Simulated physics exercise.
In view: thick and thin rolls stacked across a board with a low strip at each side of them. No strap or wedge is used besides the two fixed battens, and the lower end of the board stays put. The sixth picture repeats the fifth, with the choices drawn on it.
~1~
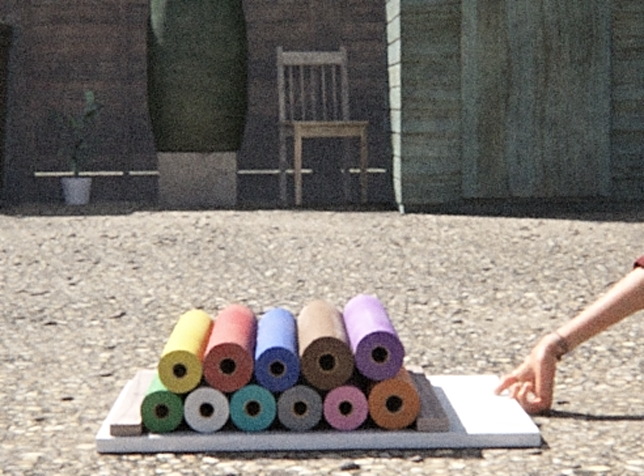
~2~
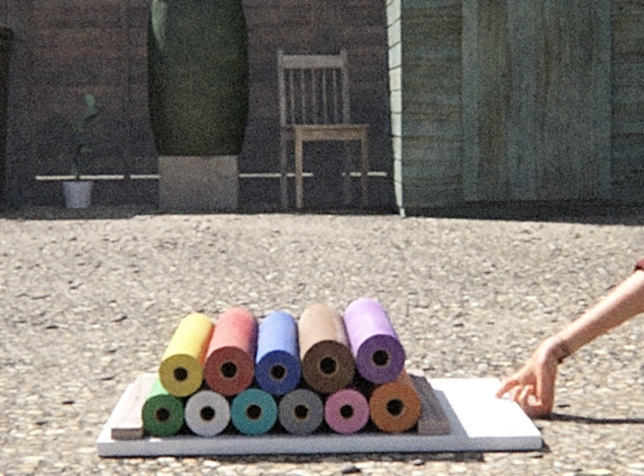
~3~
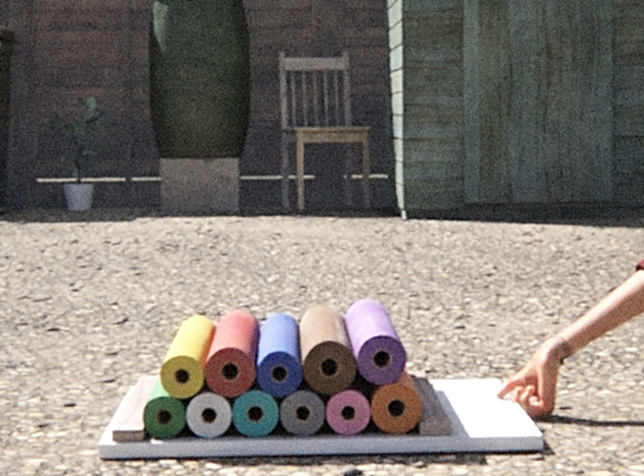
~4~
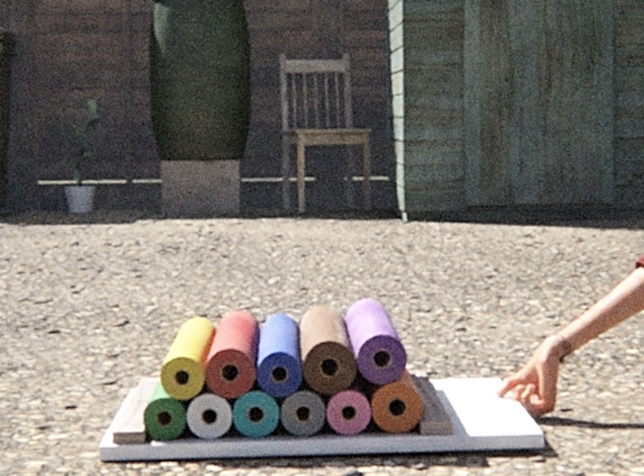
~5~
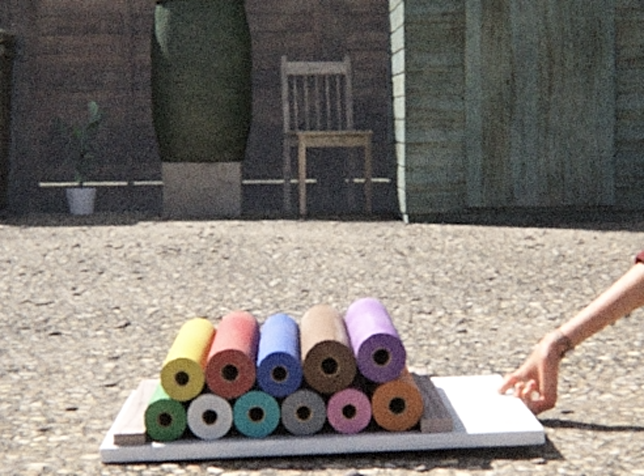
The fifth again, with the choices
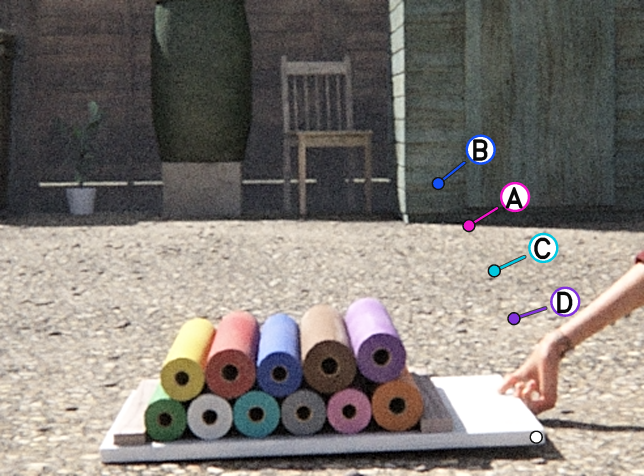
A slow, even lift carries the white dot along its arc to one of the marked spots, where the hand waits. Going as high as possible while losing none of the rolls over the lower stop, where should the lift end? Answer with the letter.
Up to D.
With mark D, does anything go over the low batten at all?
No, at D.
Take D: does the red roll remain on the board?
The red roll: Yes.
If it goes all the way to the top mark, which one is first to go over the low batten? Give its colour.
The yellow one.
On the marked copy, A at (469, 226); B at (439, 184); C at (495, 271); D at (514, 319); the white dot at (536, 437).
With D. Early on, board at 13°.
Further on, board at 18°.
At the end, board at 18°, none over the low batten.
As for the rest, A five over the low batten; B five over the low batten; C five over the low batten.
